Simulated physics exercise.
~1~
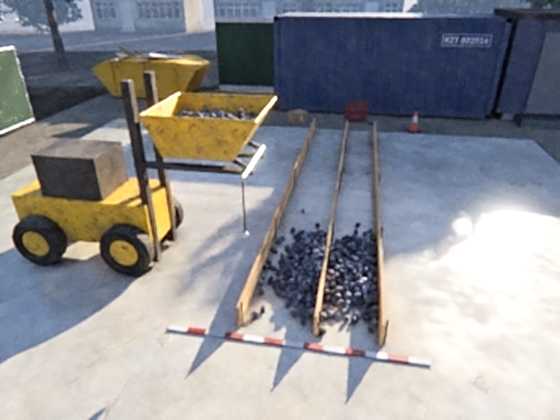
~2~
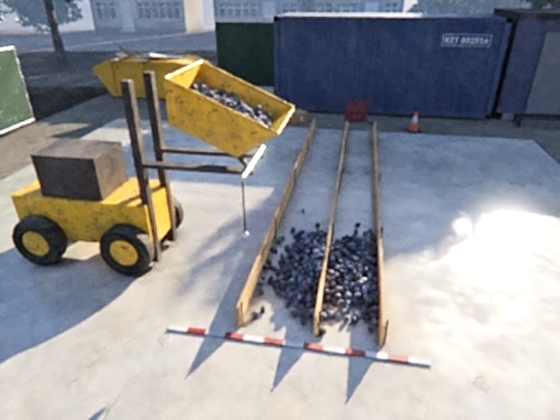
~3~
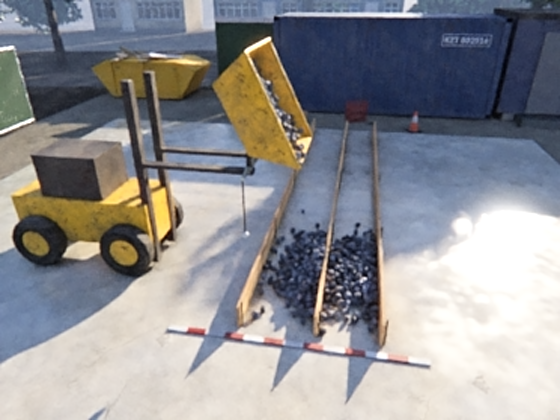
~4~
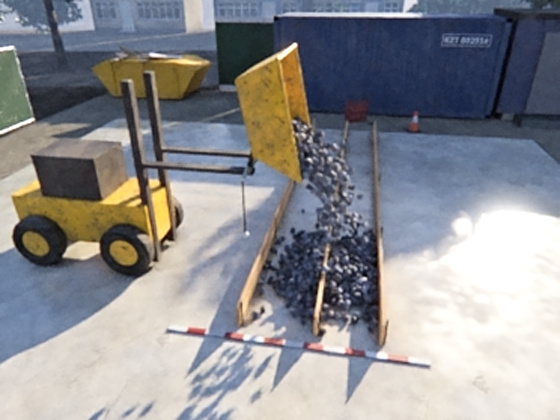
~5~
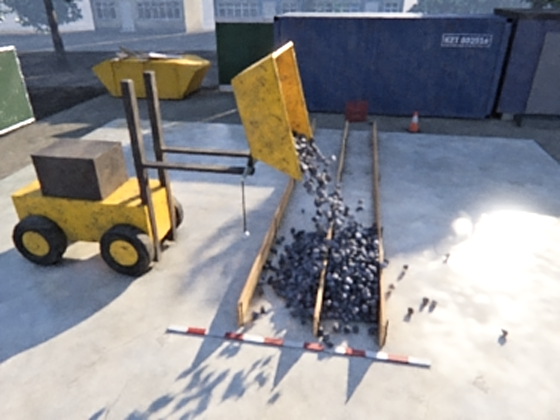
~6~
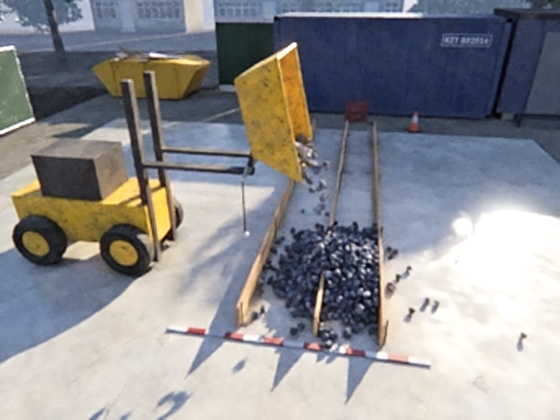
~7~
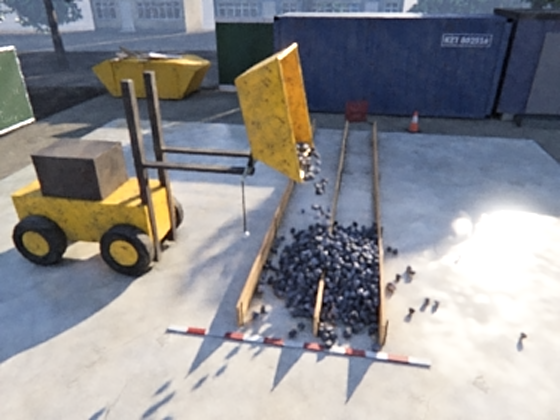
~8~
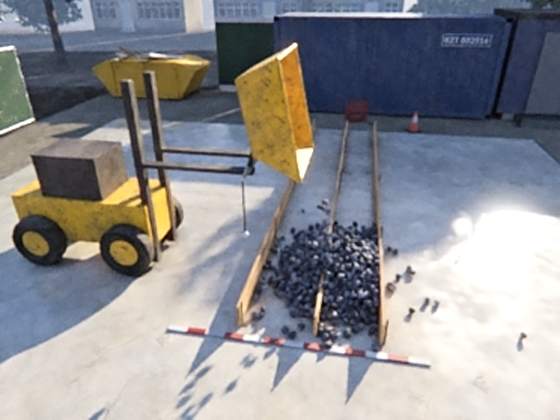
At first, a yellow forklift-like machine holds a raised yellow skip of dark stones beside long wooden boards, where an earlier load already lies in a loose heap. The skip tips toward the right, its far side swinging up while the stones stay inside. As it steepens, they slide over the lip and pour down onto the heap, spreading across both bays. A few bounce past the last board and scatter on the concrete. The stream thins to a trickle, and finally the skip hangs steeply tipped and empty above a larger pile, fuller in the far bay.
